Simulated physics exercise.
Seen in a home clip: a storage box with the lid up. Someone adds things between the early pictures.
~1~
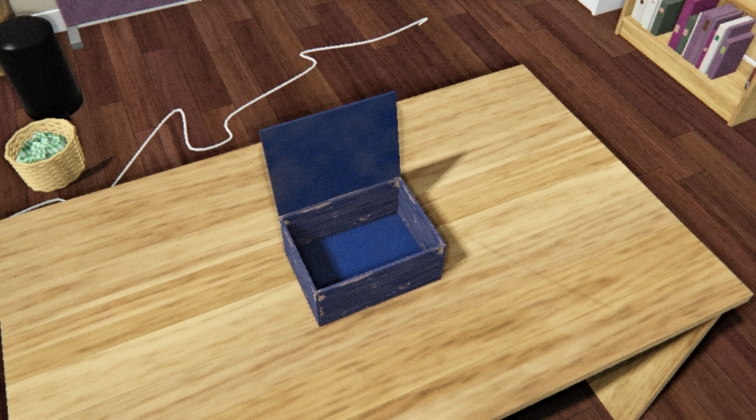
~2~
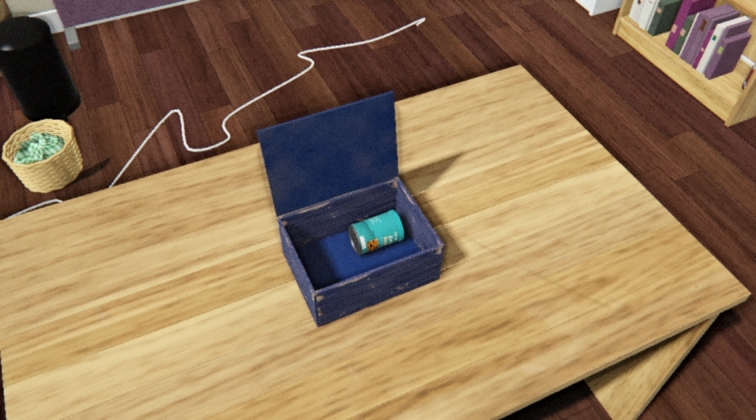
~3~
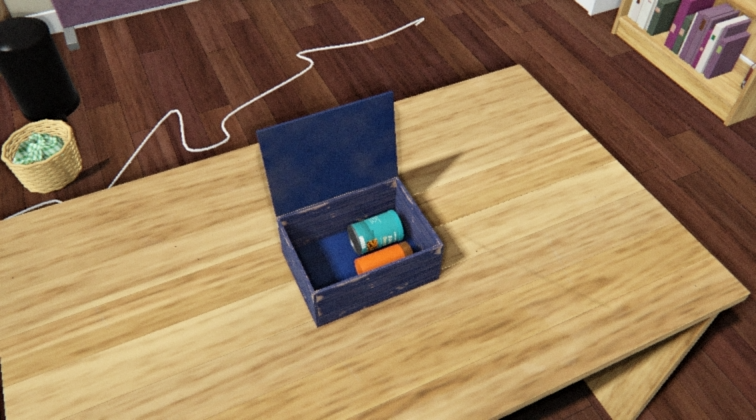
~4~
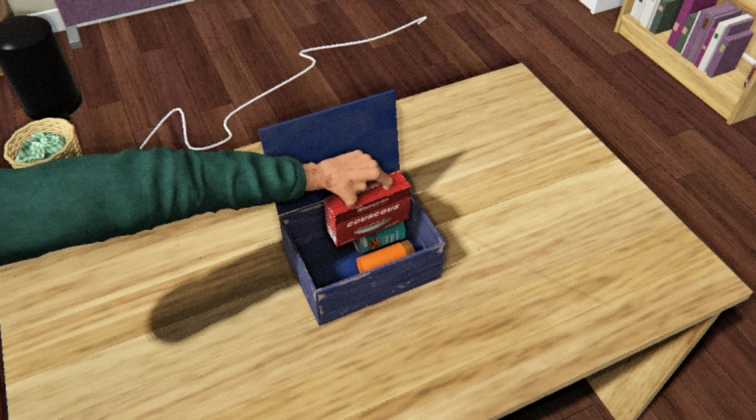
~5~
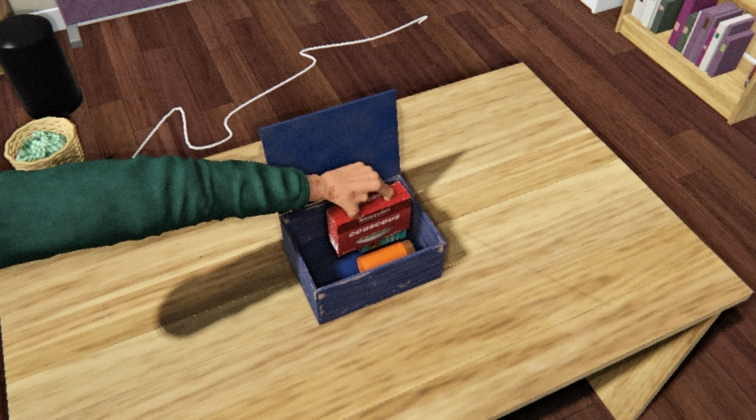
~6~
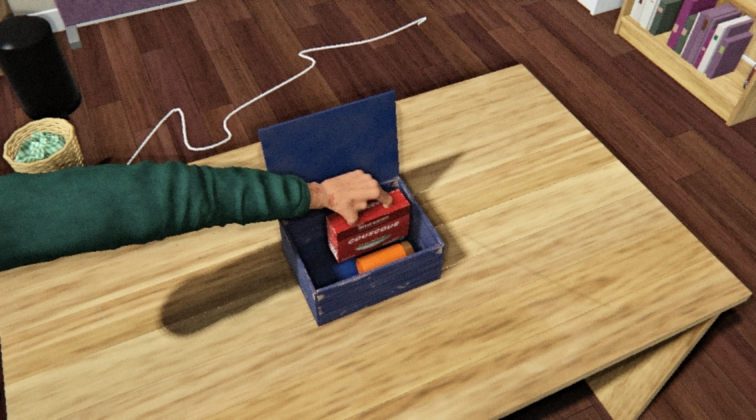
Green-sleeved arm lowering a red packet into an open blue box on a wooden table, after a teal can and orange shaker appear inside.
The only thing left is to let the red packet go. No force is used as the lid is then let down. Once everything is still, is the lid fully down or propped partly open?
Lies shut.
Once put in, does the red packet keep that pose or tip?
At the finish the red packet goes crooked.
Then, 1.10 s on from there, lid starting down; red packet upside down near (383, 272); orange shaker shifted about its own width; turquoise tin shifted a little.
Then, 1.80 s on from there, lid 33° above the rim; red packet upside down near (383, 272); orange shaker shifted about its own width; turquoise tin shifted a little.
In the end, lid shut; toppled in the box, red packet; the other 2 unmoved. At the end, from the last picture's camera, red packet near (383, 272).
